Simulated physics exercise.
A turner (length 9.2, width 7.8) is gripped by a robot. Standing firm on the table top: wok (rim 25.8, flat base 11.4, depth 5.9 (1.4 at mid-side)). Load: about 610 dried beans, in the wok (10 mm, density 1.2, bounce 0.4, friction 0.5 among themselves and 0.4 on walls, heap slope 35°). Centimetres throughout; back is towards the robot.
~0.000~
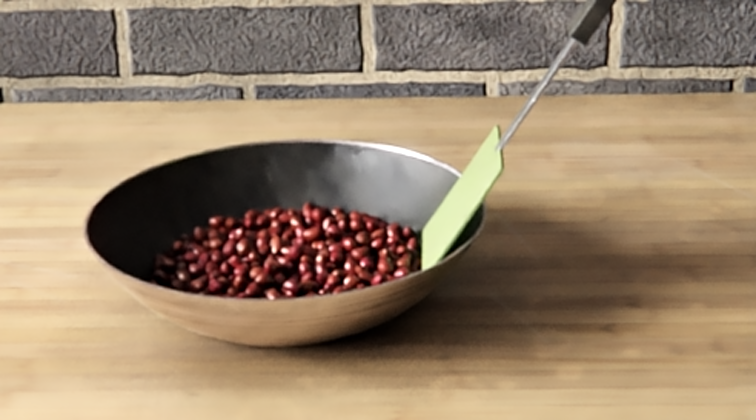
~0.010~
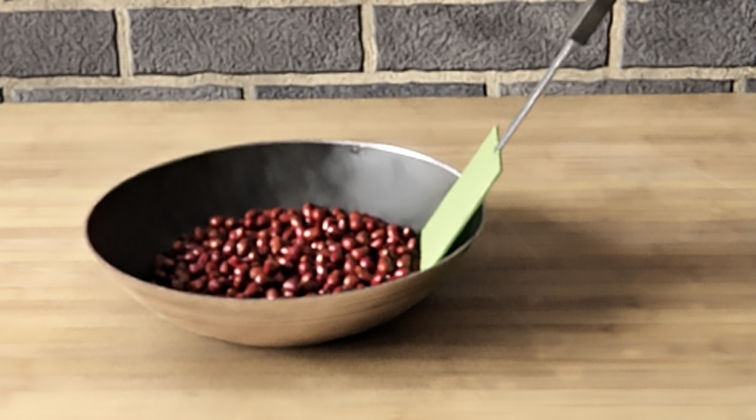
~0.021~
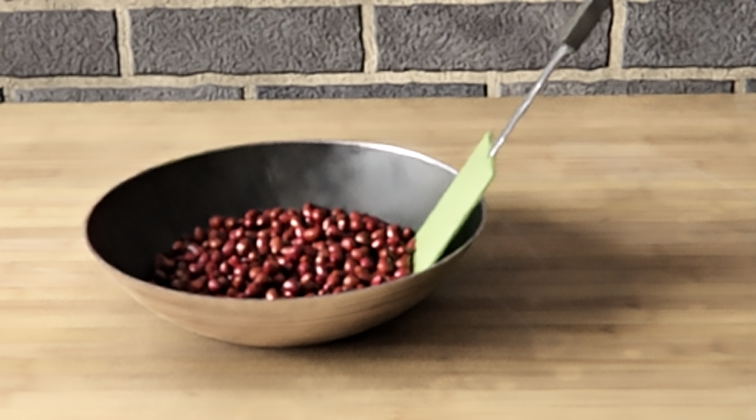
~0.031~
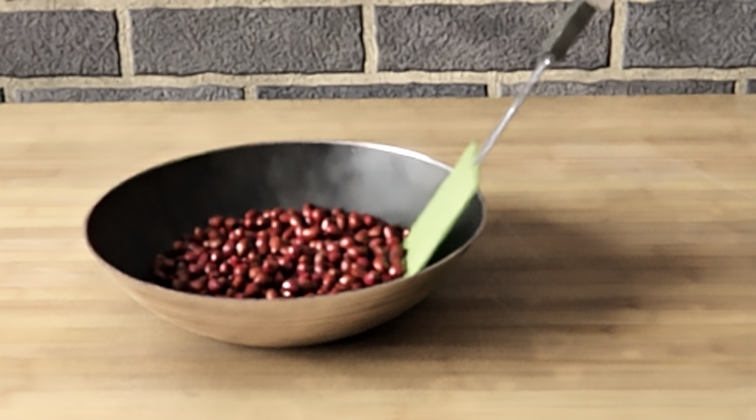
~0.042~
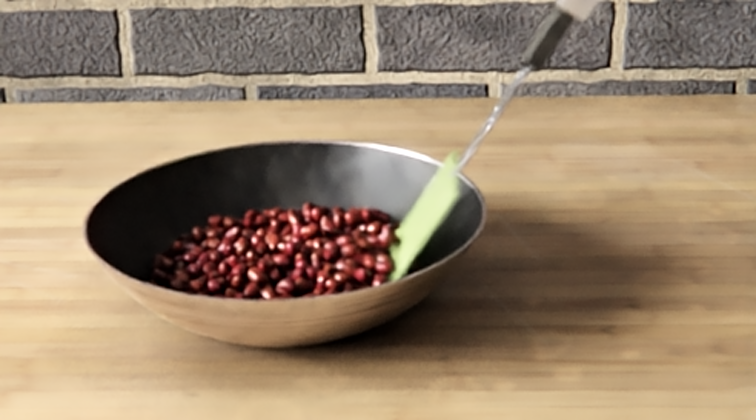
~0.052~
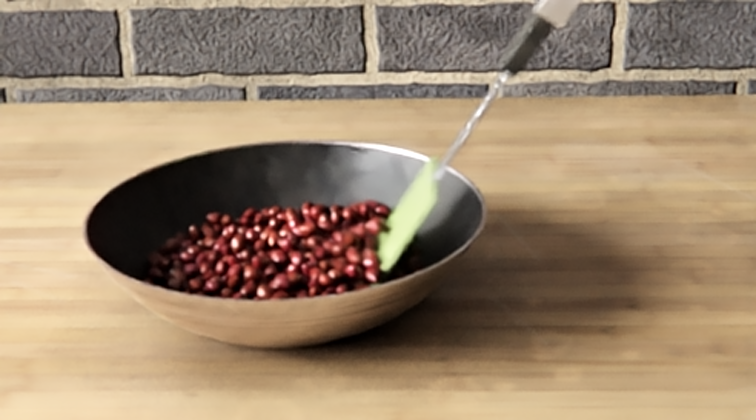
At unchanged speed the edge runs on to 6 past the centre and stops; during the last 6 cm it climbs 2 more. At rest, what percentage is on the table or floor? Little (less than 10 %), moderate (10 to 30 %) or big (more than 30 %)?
On the table or floor the share is moderate, 10 to 30 %.
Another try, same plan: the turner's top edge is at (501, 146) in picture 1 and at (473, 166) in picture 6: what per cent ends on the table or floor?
Some 0 per cent.
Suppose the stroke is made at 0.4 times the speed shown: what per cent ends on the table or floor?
Some 0 per cent.
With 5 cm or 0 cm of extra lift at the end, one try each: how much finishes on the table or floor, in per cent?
About 15 and 15 per cent.
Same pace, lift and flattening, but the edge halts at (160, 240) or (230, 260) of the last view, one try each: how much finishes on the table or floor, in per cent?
About 40 and 10 per cent.
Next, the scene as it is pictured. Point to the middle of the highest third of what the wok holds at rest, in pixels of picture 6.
Near (156, 241).
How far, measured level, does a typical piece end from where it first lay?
About 5 cm.
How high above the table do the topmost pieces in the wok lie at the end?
Some 6.5 cm.
After 0.08 s, sloping 57°, highest piece 7 above the table; 607 in the wok.
After 0.10 s, sloping 57°, highest piece 12 above the table; 606 in the wok, 1 on the blade or in flight.
After 0.32 s, sloping 57°, highest piece 33 above the table; 494 in the wok, 58 on the table or floor, 55 on the blade or in flight.
After 1.37 s, sloping 57°, highest piece 7 above the table; 492 in the wok, 115 on the table or floor.
At rest, 492 in the wok, 115 on the table or floor. That is 19 % on the table or floor.
